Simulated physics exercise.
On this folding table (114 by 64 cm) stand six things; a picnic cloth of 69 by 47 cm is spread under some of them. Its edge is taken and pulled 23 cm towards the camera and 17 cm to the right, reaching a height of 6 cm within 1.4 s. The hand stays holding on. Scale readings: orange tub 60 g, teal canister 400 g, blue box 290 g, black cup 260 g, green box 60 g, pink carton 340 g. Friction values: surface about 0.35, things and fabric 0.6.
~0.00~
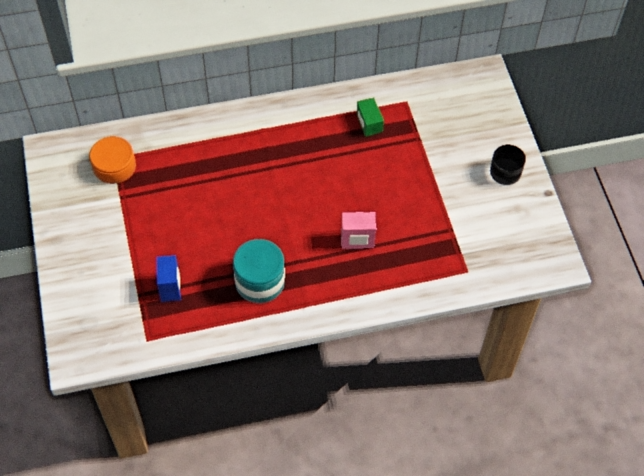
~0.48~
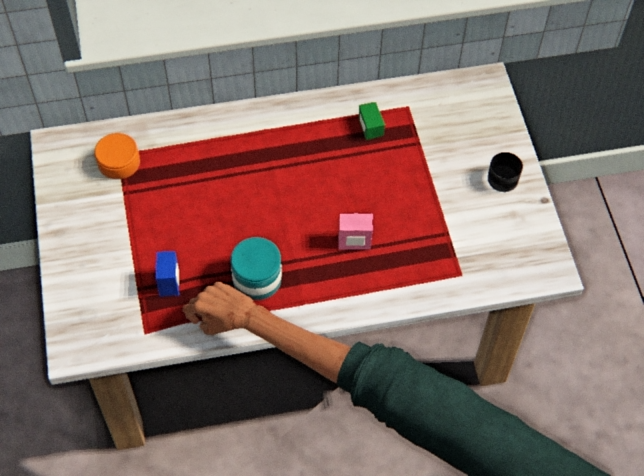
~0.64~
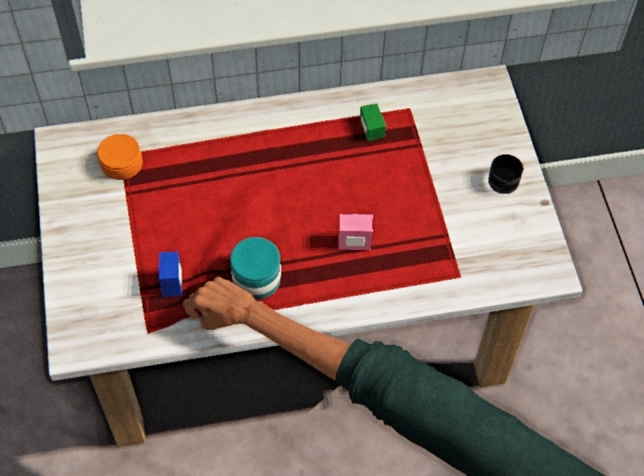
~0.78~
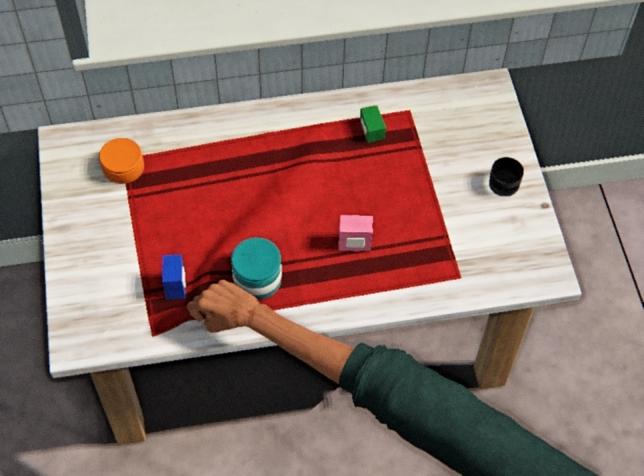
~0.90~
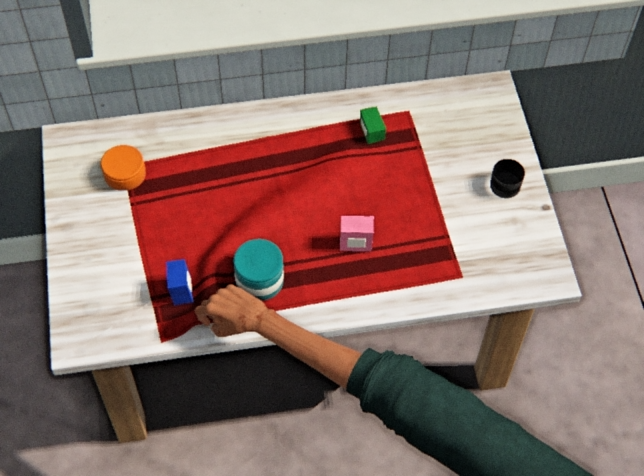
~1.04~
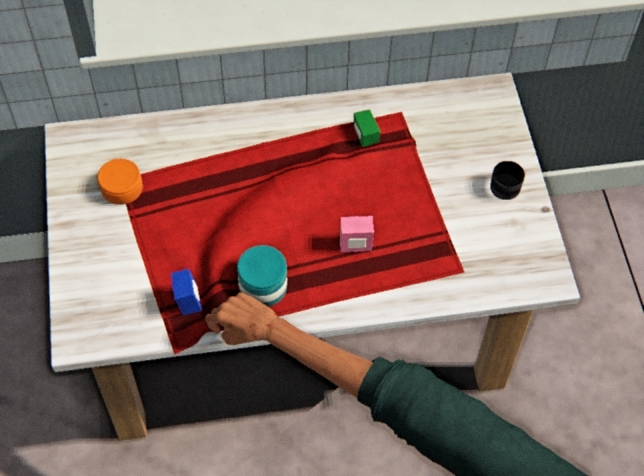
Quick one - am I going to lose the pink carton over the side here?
No: I bet it hangs on.
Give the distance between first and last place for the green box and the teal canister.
Measured: Green box shifted 25 cm, teal canister off the top.
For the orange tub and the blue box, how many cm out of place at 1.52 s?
Roughly orange tub 25 cm and blue box 25 cm.
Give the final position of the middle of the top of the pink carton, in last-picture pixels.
You'll find it ending up somewhere near (351, 269).
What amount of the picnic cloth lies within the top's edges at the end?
I'd say close to 75 per cent of it.
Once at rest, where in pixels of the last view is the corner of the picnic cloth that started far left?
That corner comes to rest close to (116, 302) in the last view.
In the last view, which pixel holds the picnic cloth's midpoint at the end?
Centre in the last view: Approx. (274, 292).
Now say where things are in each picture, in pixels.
Pink carton (359, 220); picnic cloth corners (147, 342) (407, 101) (469, 273), in the first frame.
Picnic cloth corners (409, 106) (463, 276); grip (198, 321), in the second frame.
Orange tub (119, 150); blue box (169, 265); picnic cloth corners (410, 108) (461, 278); grip (198, 316), in the third frame.
Orange tub (120, 154); blue box (172, 268); picnic cloth corners (410, 110) (462, 279); grip (202, 319), in the fourth frame.
Green box (373, 119); orange tub (122, 161); blue box (178, 273); picnic cloth corners (409, 111) (463, 278); grip (210, 323), in the fifth frame.
Pink carton (357, 224); picnic cloth corners (402, 112) (464, 273); grip (220, 331), in the sixth frame.
After 1.3 s, 95 % of the picnic cloth is still over the top; orange tub 17 cm off its start, blue box 14 cm off its start, green box 8 cm off its start.
After 1.5 s, 90 % of the picnic cloth is still over the top; orange tub 26 cm off its start, blue box on its side, 24 cm off its start, green box 13 cm off its start.
After 1.8 s, 85 % of the picnic cloth is still over the top; pink carton 3 cm off its start at (355, 235), orange tub 36 cm off its start at (116, 281), blue box over the edge.
After 2.0 s, 80 % of the picnic cloth is still over the top; pink carton 6 cm off its start, orange tub 39 cm off its start, blue box over the edge.
After 3.6 s, 75 % of the picnic cloth is still over the top; pink carton 12 cm off its start at (351, 269), orange tub 39 cm off its start at (117, 295), blue box over the edge, teal canister over the edge.
